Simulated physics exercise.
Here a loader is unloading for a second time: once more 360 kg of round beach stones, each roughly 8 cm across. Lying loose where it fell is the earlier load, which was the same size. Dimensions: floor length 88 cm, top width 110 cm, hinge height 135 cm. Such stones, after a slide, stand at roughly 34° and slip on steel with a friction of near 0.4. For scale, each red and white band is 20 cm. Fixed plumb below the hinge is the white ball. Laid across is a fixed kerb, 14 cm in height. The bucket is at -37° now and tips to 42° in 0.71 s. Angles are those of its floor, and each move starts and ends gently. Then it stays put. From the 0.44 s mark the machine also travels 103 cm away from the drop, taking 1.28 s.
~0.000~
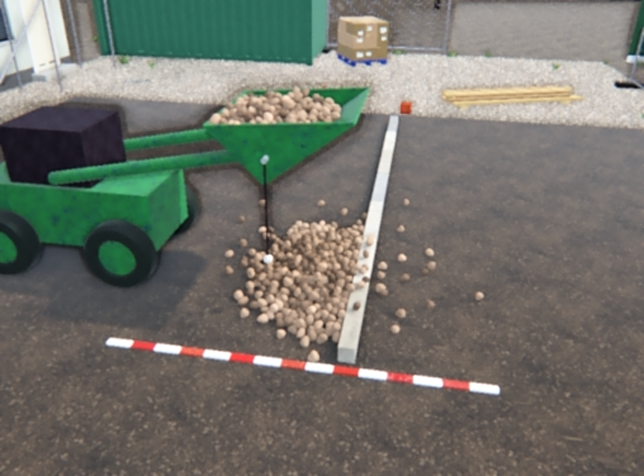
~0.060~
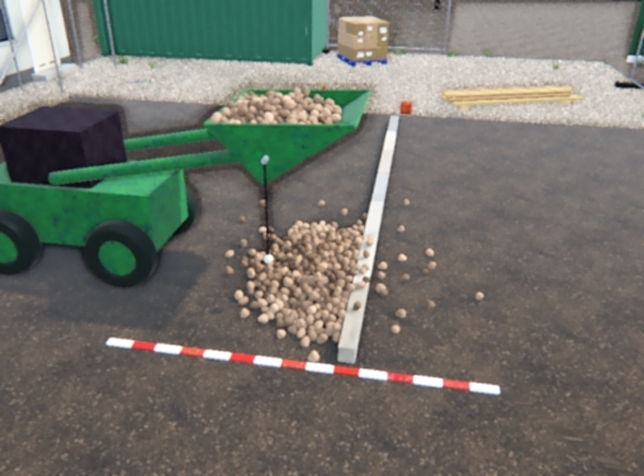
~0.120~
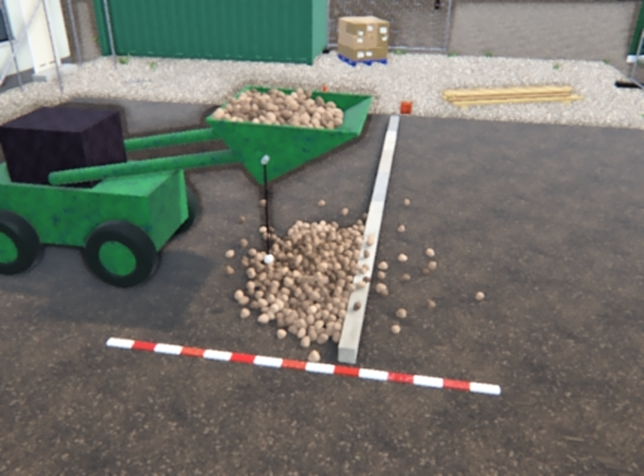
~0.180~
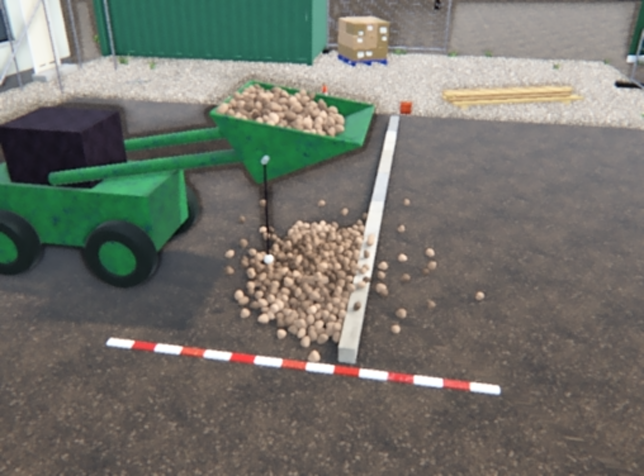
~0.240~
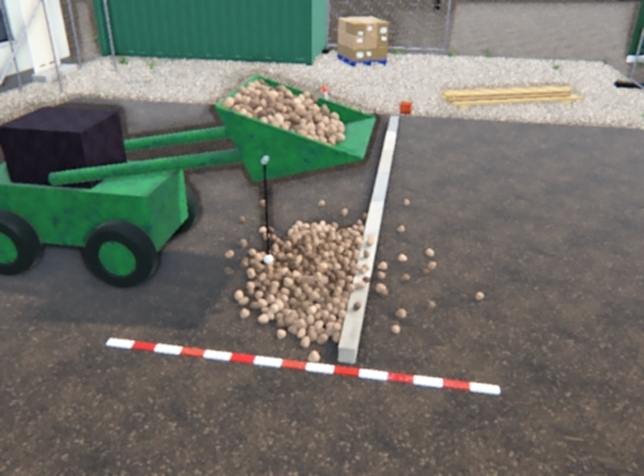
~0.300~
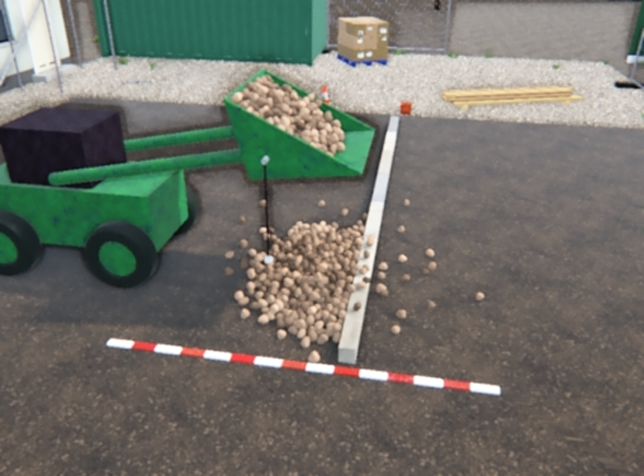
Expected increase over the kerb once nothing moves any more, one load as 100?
About 32 in every hundred.
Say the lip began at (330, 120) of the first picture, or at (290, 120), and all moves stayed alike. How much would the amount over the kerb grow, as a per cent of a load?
Case one about 15 %, case two about 0 %.
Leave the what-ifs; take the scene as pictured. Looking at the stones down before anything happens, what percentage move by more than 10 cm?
Near 15 per cent, I reckon.
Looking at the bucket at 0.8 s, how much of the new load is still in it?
It holds some 55 percent.
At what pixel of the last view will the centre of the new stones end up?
Centre at roughly (342, 263).
After 0.5 s the floor is at 29°; in per cent of one load, 100 in the bucket, 97 on this side of the kerb, 3 over the kerb; the foremost stones are at (426, 279).
After 0.8 s the floor is at 42°; in per cent of one load, 54 in the bucket, 143 on this side of the kerb, 3 over the kerb; the foremost stones are at (426, 279).
After 2.2 s the floor is at 42°; in per cent of one load, 0 in the bucket, 165 on this side of the kerb, 35 over the kerb; the foremost stones are at (591, 331).
After 4.7 s the floor is at 42°; in per cent of one load, 0 in the bucket, 165 on this side of the kerb, 35 over the kerb; the foremost stones are at (601, 334). Net gain over the kerb, 32.
